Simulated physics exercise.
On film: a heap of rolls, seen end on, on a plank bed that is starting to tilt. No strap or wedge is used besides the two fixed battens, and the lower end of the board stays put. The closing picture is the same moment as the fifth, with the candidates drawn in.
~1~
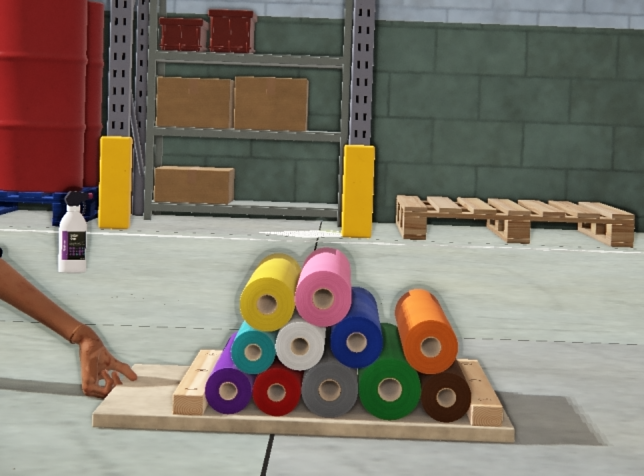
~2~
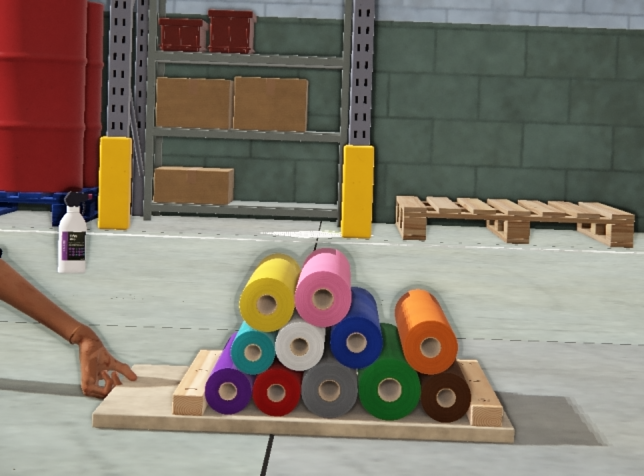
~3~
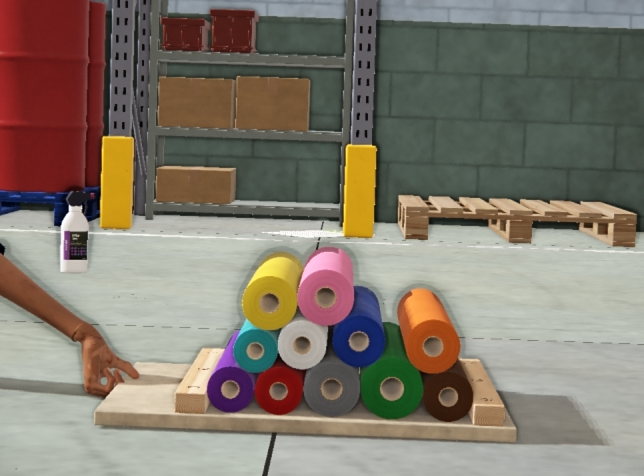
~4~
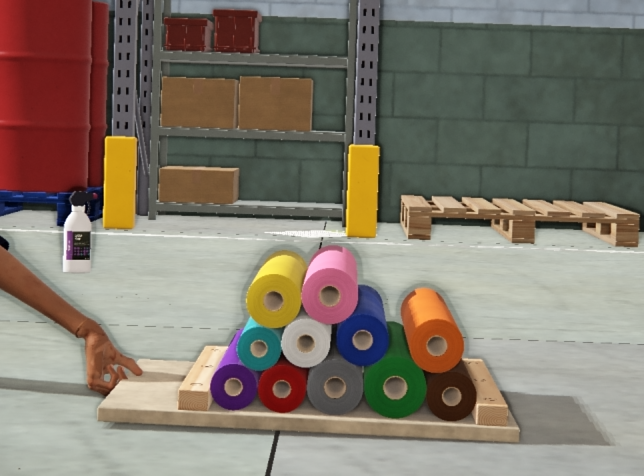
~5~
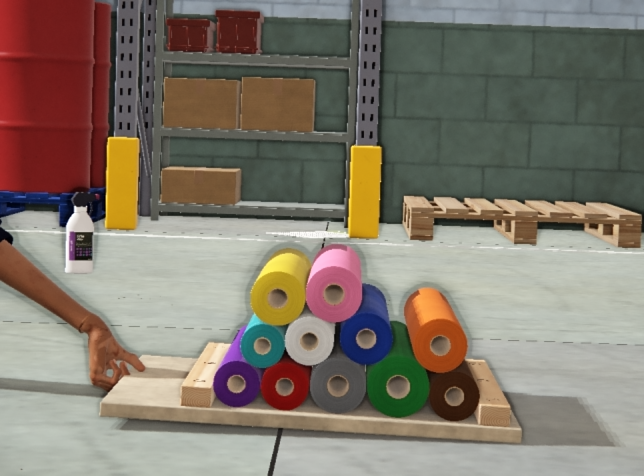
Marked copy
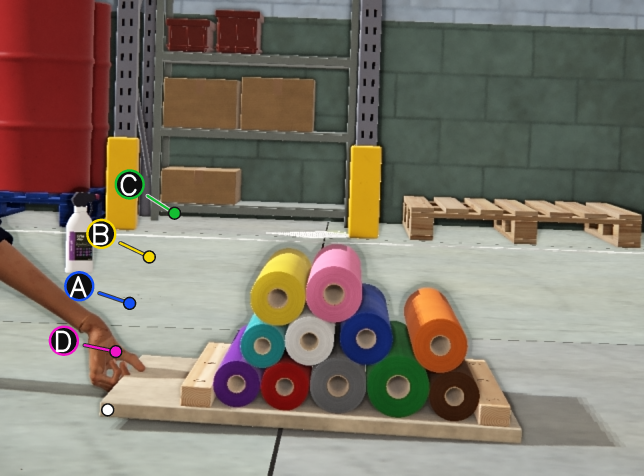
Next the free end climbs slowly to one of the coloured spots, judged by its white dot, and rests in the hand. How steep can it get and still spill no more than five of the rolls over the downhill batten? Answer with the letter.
The answer is mark C.
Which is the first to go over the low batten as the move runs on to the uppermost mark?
The orange one.
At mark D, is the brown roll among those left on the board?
Yes, with D.
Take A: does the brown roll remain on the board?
Yes, with A.
On the marked copy, A at (130, 303); B at (150, 257); C at (174, 213); D at (116, 352); the white dot at (108, 410).
Taking C. A third of the way, board at 18°.
Two thirds of the way, board at 31°.
When it is over, board at 31°, one over the low batten (orange).
As for the rest, A none over the low batten; B one over the low batten (orange); D none over the low batten.
